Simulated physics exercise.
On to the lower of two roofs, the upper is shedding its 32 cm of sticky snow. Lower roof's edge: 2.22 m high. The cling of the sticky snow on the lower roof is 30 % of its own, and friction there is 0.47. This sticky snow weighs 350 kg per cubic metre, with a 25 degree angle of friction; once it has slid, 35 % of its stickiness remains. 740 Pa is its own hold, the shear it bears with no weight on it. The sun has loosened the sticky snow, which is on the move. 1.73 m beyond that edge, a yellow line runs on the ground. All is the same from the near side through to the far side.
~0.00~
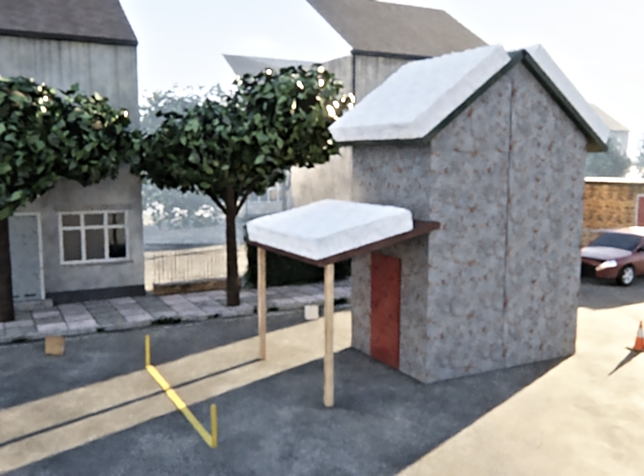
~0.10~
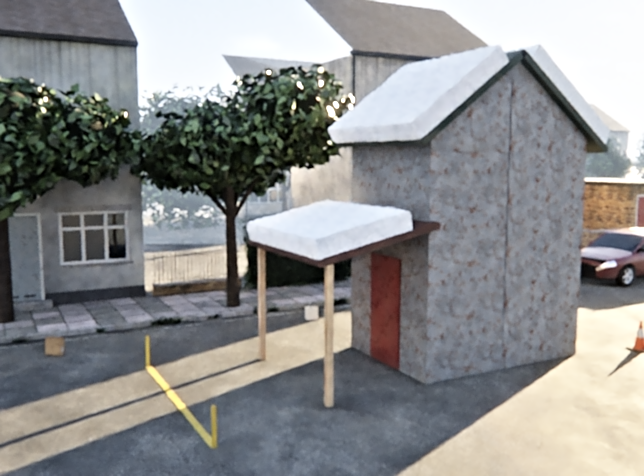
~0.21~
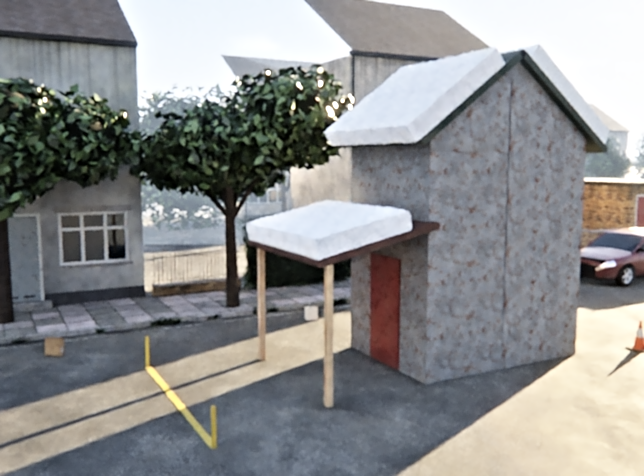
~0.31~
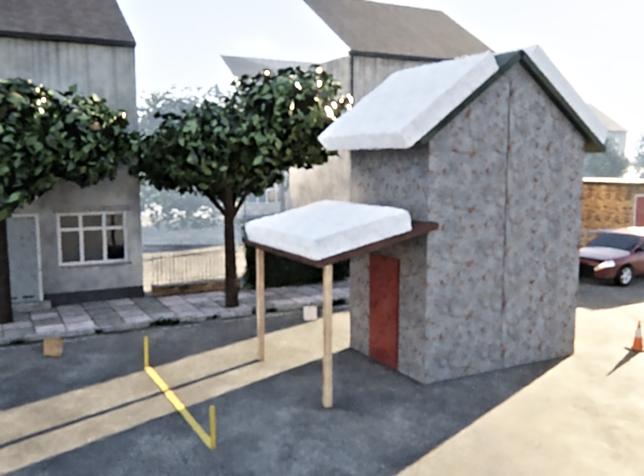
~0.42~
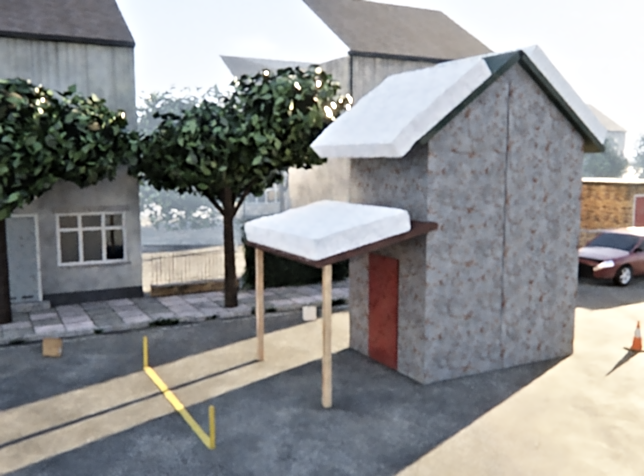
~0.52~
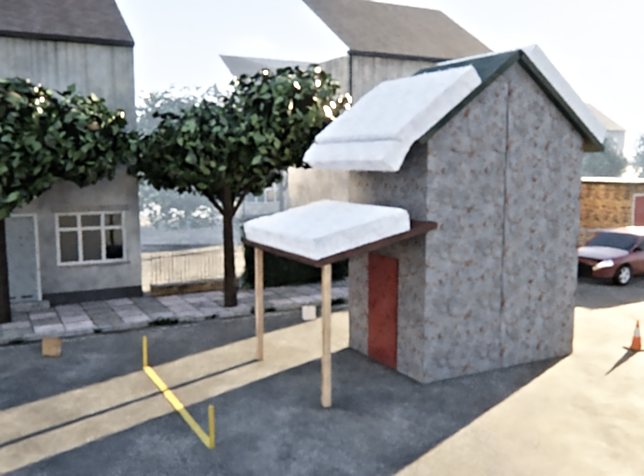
Thick snow slab sliding down the left slope of a stone building's roof, jutting past the edge above a snow-covered porch and cracking.
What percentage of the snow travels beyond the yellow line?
About 29 %.
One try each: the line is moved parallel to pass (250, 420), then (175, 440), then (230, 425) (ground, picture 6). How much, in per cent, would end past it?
First try around 50 per cent, second around 22 per cent, third around 40 per cent.
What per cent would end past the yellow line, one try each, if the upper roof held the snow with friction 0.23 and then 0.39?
One try each gives 20 % and then 10 %.
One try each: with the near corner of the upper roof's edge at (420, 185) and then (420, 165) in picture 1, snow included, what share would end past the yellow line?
It would be 2 percent for the first setting and 12 percent for the second.
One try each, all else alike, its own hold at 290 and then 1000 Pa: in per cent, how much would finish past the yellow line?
Result: 40 % for the first case, 20 % for the second.
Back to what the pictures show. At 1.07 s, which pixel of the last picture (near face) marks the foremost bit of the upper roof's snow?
Close to pixel (308, 229).
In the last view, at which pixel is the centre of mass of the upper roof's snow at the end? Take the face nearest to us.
The spot is somewhere around (214, 386).
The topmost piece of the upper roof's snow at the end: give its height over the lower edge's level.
It ends up some 0.7 m higher than the lower edge.
After 1.07 s, none is below the lower edge and 0 % is past the line.
After 1.71 s, 48 % is below the lower edge and 9 % is past the line.
After 2.36 s, 61 % is below the lower edge and 29 % is past the line.
After 3.00 s, 61 % is below the lower edge and 29 % is past the line.
After 3.10 s, at the end, 61 % is below the lower edge and 29 % is past the line.
